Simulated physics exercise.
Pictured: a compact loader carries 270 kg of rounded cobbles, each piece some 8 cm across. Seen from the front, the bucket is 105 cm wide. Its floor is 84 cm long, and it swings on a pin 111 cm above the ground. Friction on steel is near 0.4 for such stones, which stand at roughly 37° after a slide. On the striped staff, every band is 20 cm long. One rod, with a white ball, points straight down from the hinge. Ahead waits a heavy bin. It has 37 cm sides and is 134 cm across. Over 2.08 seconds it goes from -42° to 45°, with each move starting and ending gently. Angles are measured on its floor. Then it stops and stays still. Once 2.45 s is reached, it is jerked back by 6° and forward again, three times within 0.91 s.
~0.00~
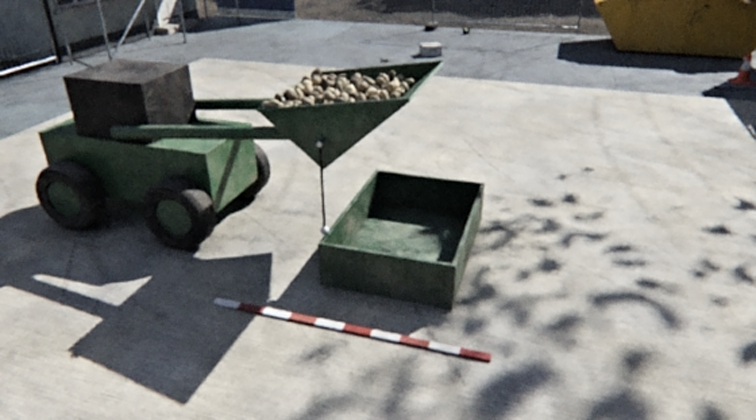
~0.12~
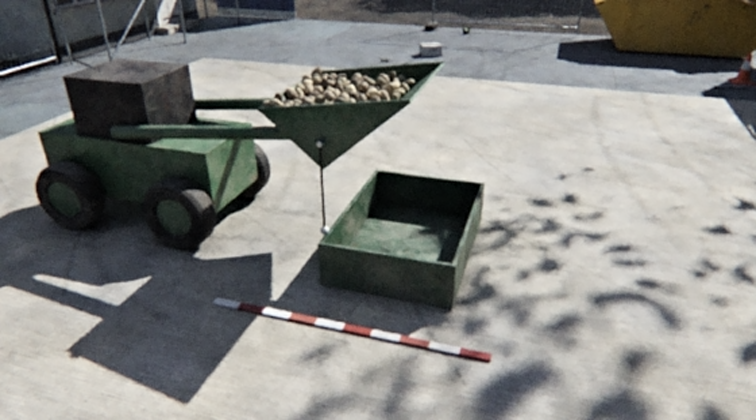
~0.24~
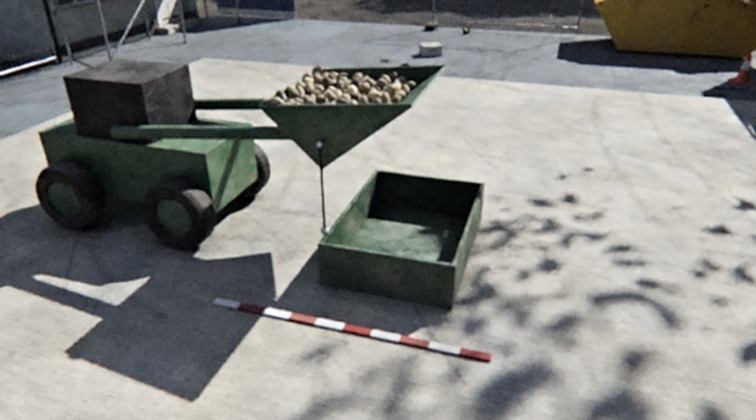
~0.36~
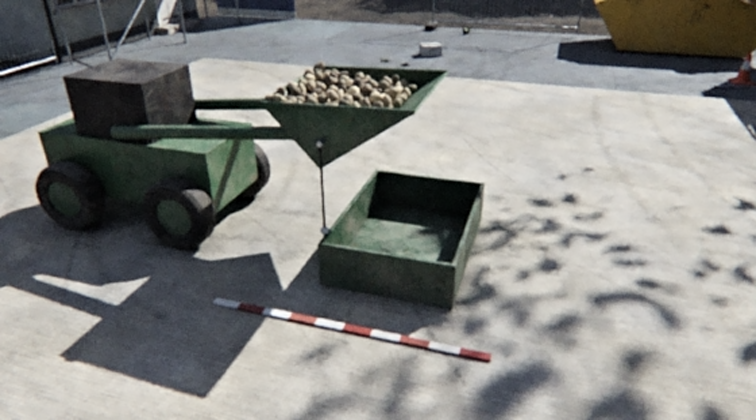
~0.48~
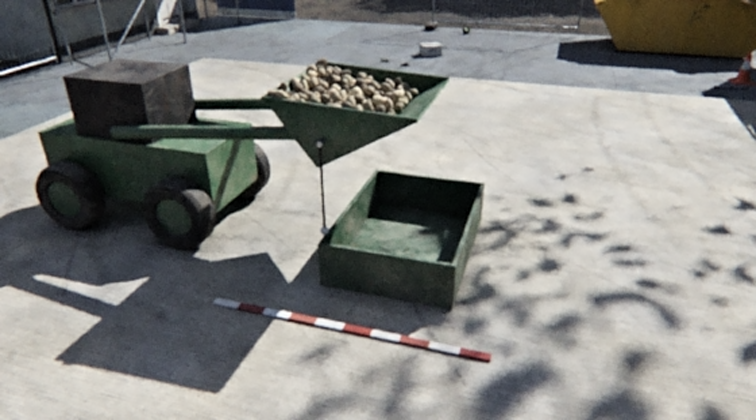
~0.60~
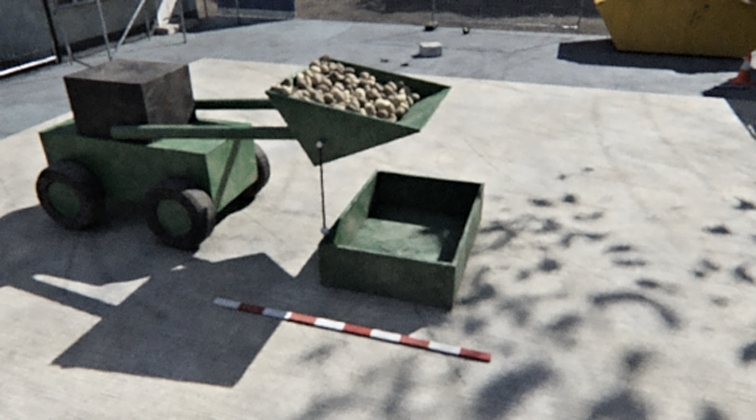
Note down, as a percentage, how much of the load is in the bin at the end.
Approximately 100 out of 100.
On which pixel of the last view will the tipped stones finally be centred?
In the last view, about (431, 239).
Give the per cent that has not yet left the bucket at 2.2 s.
It holds some 10 per cent.
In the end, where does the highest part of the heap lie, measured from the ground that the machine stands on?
About 34 cm above it.
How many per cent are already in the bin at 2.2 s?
Around 90 per cent of it.
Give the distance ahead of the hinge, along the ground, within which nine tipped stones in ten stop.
Around 90 centimetres.
After 1.6 s the floor is at 31°; 96 % in the bucket, 4 % in the bin; the foremost stones are at (423, 194).
After 2.2 s the floor is at 45°; 8 % in the bucket, 92 % in the bin; the foremost stones are at (466, 228).
After 3.8 s the floor is at 45°; 0 % in the bucket, 100 % in the bin; the foremost stones are at (459, 244).
After 6.3 s the floor is at 45°; 0 % in the bucket, 100 % in the bin; the foremost stones are at (459, 244).
